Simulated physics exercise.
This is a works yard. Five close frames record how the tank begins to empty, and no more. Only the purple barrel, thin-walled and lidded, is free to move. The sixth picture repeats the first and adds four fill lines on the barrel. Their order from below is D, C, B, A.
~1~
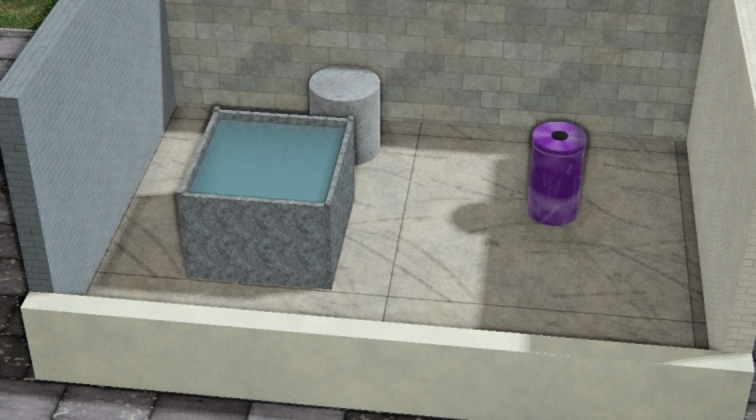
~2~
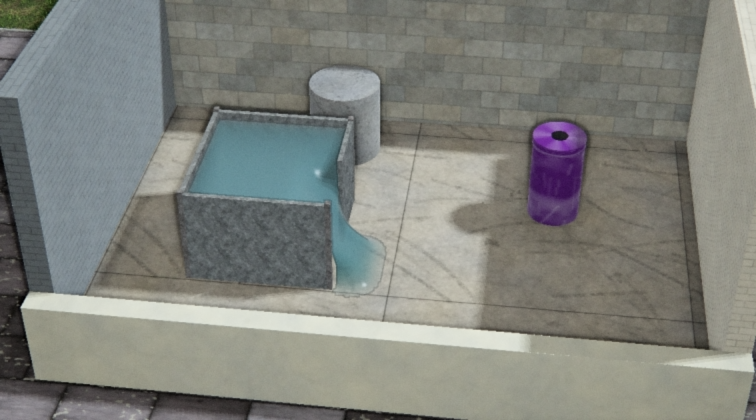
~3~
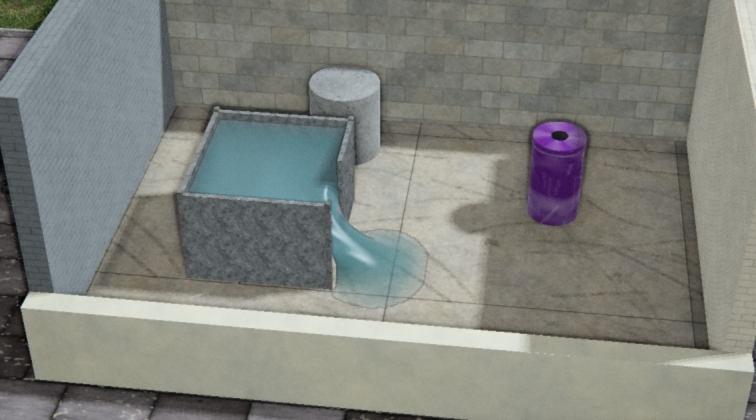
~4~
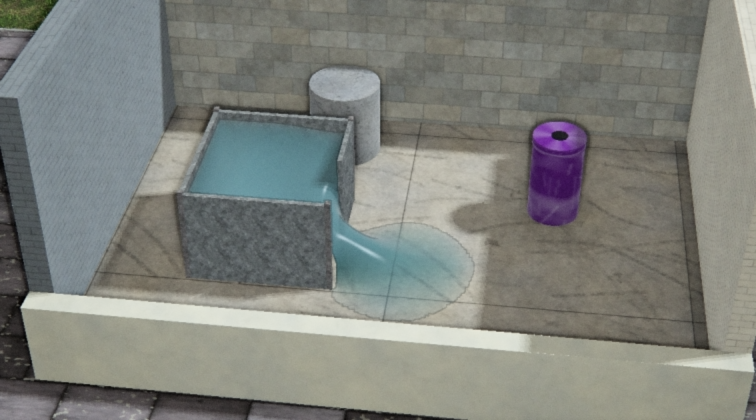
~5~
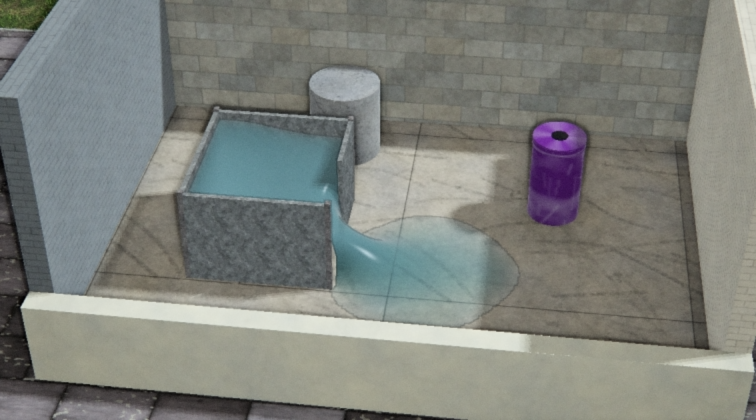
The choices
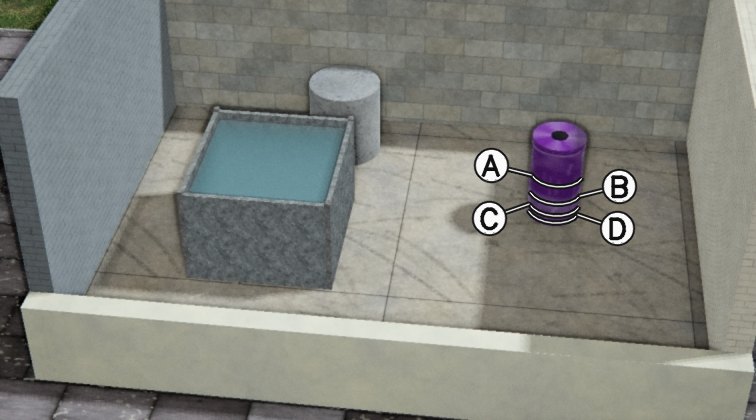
Water fills a square stone tank in a walled yard, then starts pouring out through its right side near the front corner. It spreads over the paved ground in a widening rounded pool, reaching rightward across the slabs, while the purple barrel on the right stays still.
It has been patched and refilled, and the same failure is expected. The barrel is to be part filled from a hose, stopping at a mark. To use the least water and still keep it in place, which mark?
I would pick line B.
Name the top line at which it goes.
That is line C.
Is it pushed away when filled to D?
Yes, it does.
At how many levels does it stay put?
Two.
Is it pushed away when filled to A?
No.
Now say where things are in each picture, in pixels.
The first picture shows lid of the purple barrel at (560, 136); tank full, its middle at (270, 162).
In the second picture, 2 % of the ground under water, its edge towards the barrel at (374, 243).
In the third picture, 4 % of the ground under water, its edge towards the barrel at (417, 252).
In the fourth picture, 7 % of the ground under water, its edge towards the barrel at (444, 236).
The fifth picture shows lid of the purple barrel at (560, 136); 11 % of the ground under water, its edge towards the barrel at (476, 232).
In white, A at (556, 186); B at (554, 204); C at (553, 215); D at (552, 222); from the bottom up D, C, B, A.
With A, it does not move.
With B, it does not move.
With C, it is pushed about its own width away.
With D, it is pushed about 4 times its own width away.
